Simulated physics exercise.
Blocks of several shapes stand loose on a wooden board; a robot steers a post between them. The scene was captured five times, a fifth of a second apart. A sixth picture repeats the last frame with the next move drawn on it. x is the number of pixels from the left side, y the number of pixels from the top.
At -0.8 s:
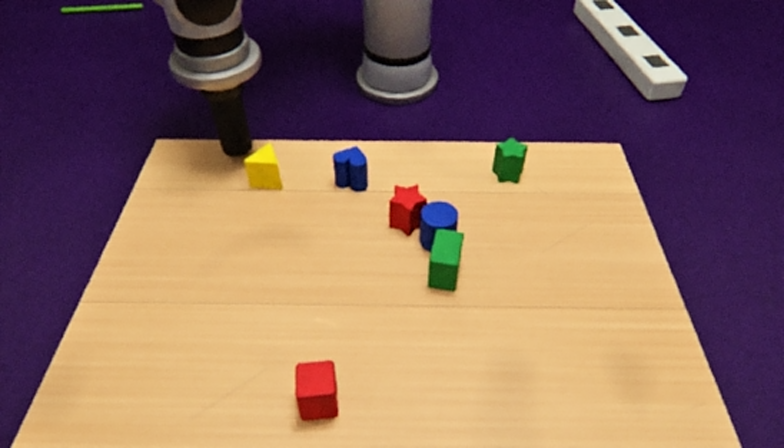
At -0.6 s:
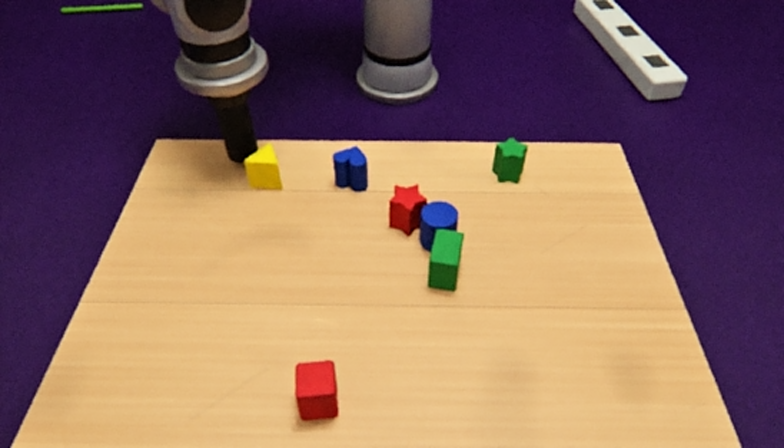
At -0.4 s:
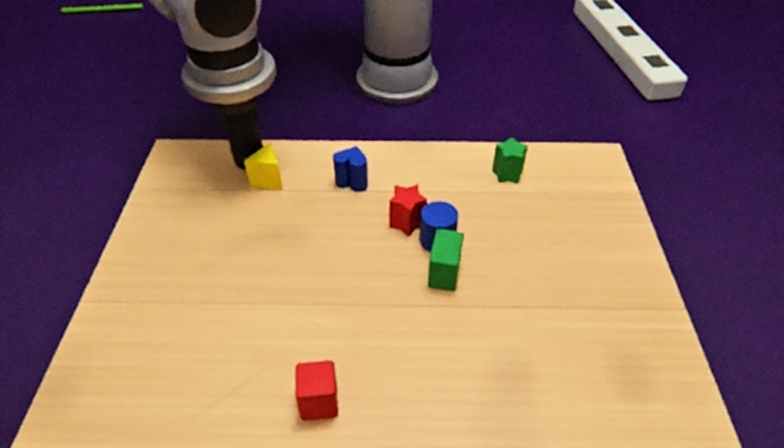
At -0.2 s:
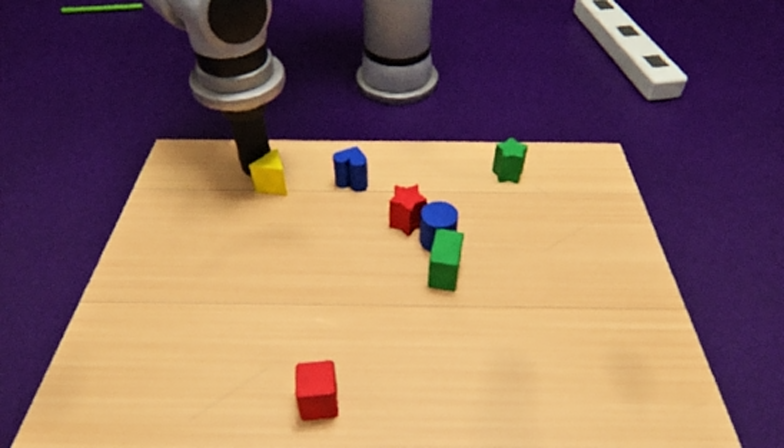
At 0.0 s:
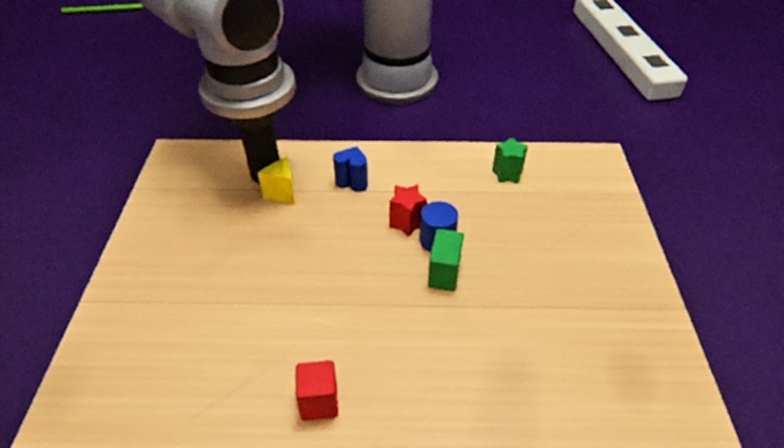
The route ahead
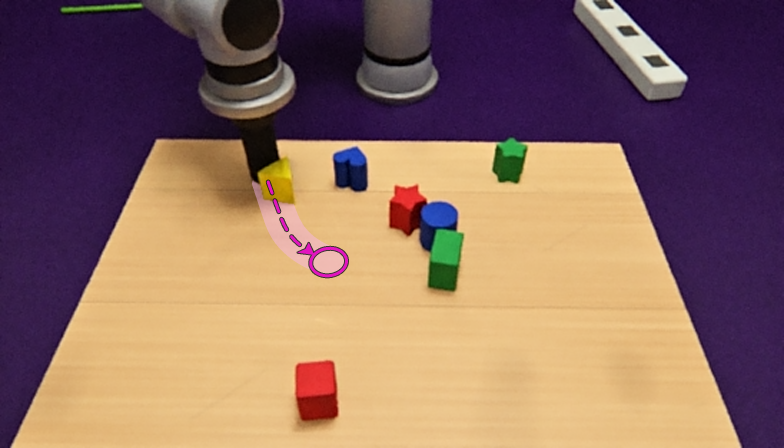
The video shows a robot arm lowering a dark post toward a yellow triangle on a wooden board, then nudging it slightly right and toward the viewer, while the surrounding red, blue and green blocks stay still.
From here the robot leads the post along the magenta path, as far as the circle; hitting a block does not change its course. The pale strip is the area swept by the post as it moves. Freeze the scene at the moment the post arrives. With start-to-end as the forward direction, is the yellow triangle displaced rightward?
My answer is no.
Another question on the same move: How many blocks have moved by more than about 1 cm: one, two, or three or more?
That push would leave one block displaced by more than about 1 cm.
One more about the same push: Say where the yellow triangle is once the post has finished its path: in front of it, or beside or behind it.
I expect it to be beside or behind the post.
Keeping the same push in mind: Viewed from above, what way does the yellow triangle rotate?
It goes round opposite to clock hands.
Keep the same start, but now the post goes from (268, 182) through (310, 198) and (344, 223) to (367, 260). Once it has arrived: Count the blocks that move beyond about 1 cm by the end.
I expect one block to move.
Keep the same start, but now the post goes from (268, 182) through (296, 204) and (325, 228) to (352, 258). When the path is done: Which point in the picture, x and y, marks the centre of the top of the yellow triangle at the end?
My estimate: (371, 247).
The drawn path runs from (268, 182) over (278, 210) and (294, 240) to (329, 262).
The first path, step by step. One third of the way, post (277, 203); yellow triangle (297, 193), turned 30° anticlockwise.
Two thirds of the way, post (293, 233); yellow triangle (319, 207), turned 70° anticlockwise.
At the end, post (328, 255); yellow triangle (328, 209), turned 100° anticlockwise; blue heart-shaped block not moved.
